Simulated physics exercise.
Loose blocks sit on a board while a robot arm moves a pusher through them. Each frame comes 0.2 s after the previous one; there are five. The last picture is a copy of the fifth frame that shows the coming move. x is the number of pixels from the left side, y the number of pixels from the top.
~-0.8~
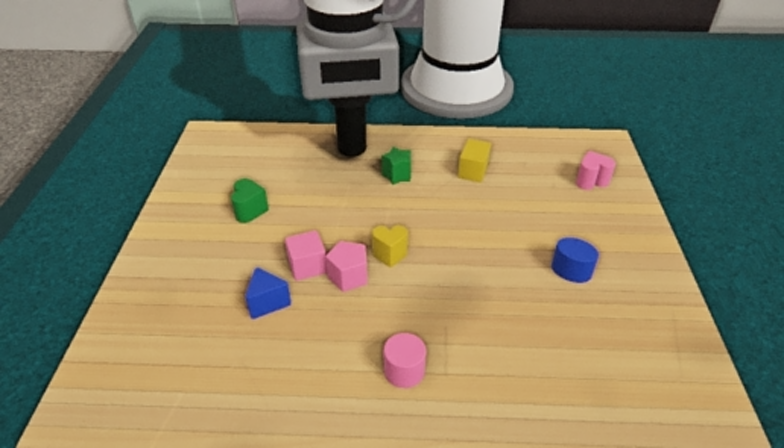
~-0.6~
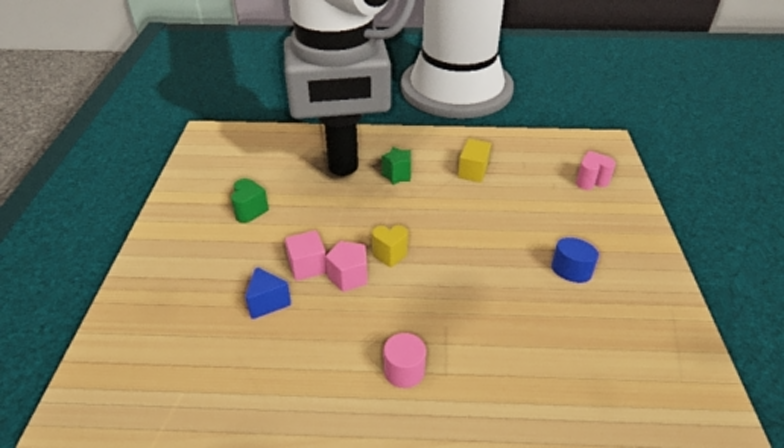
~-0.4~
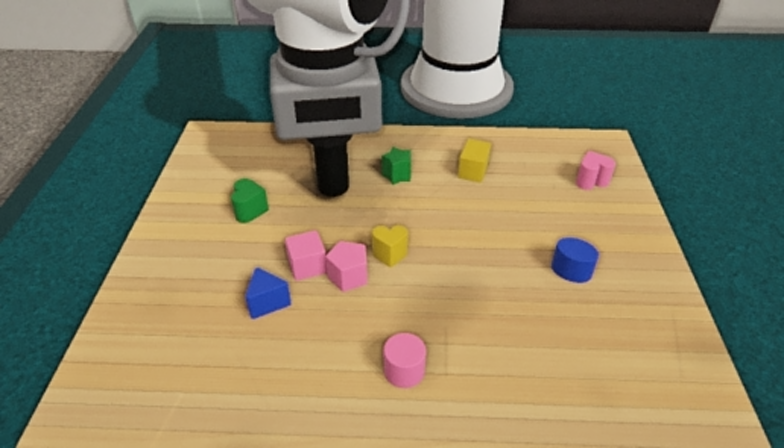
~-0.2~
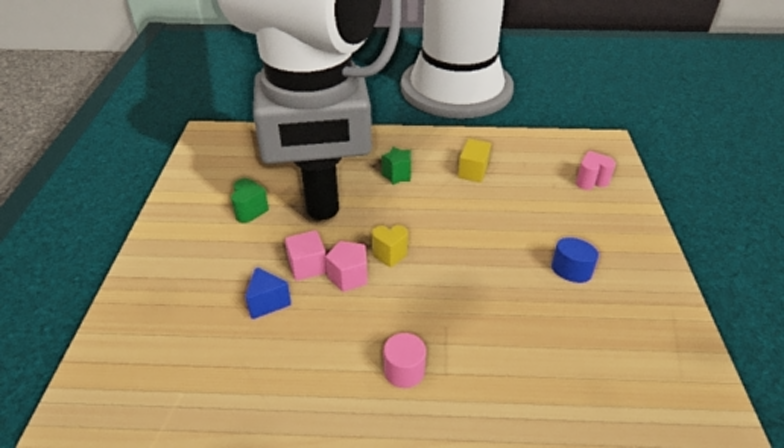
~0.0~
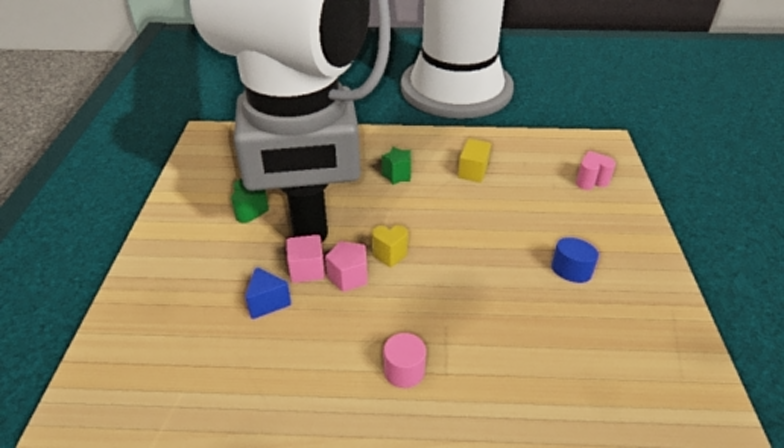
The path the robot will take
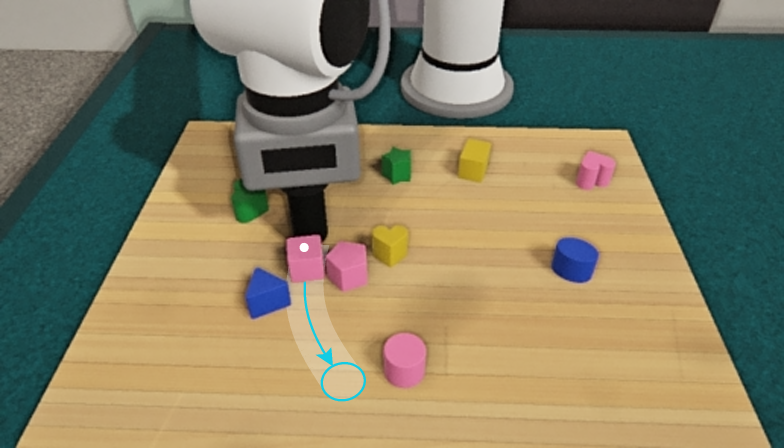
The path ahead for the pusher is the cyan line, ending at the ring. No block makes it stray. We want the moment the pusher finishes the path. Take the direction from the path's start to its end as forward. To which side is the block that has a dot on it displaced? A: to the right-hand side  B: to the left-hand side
My answer is option A.
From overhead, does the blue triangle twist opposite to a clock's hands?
No, it doesn't check out.
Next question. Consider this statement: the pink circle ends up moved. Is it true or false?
The statement is incorrect.
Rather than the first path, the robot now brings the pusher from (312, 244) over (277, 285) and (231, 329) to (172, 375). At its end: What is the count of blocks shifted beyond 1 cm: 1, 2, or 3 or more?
The count will be 2.
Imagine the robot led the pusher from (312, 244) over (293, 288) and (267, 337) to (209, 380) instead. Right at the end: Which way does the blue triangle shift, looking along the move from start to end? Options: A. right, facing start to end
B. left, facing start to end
A - right, facing start to end.
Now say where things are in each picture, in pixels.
The first picture shows tip of the pusher at (352, 150), middles of tops, blue triangle at (263, 282), pink square piece at (305, 244), pink pentagon at (348, 254), pink circle at (405, 349).
The second picture shows pusher at (344, 168), nothing pushed.
The third picture shows pusher at (334, 188), nothing pushed.
The fourth picture shows pusher at (323, 211), nothing pushed.
The fifth picture shows pusher at (311, 236), blue triangle at (263, 282), pink square piece at (304, 247), pink pentagon at (348, 254), pink circle at (405, 349).
The line goes from (312, 244) over (305, 286) and (314, 333) to (343, 381); the dot is on the pink square piece.
What follows on the original path. One third of the way, pusher at (303, 278); blue triangle at (258, 289), turned 40° clockwise; pink square piece at (296, 293).
Two thirds of the way, pusher at (313, 325); blue triangle at (258, 289), turned 40° clockwise; pink square piece at (290, 342), turned 40° clockwise.
At the end, pusher at (343, 373); blue triangle at (258, 289), turned 40° clockwise; pink square piece at (286, 355), turned 65° clockwise; pink pentagon unmoved; pink circle unmoved.
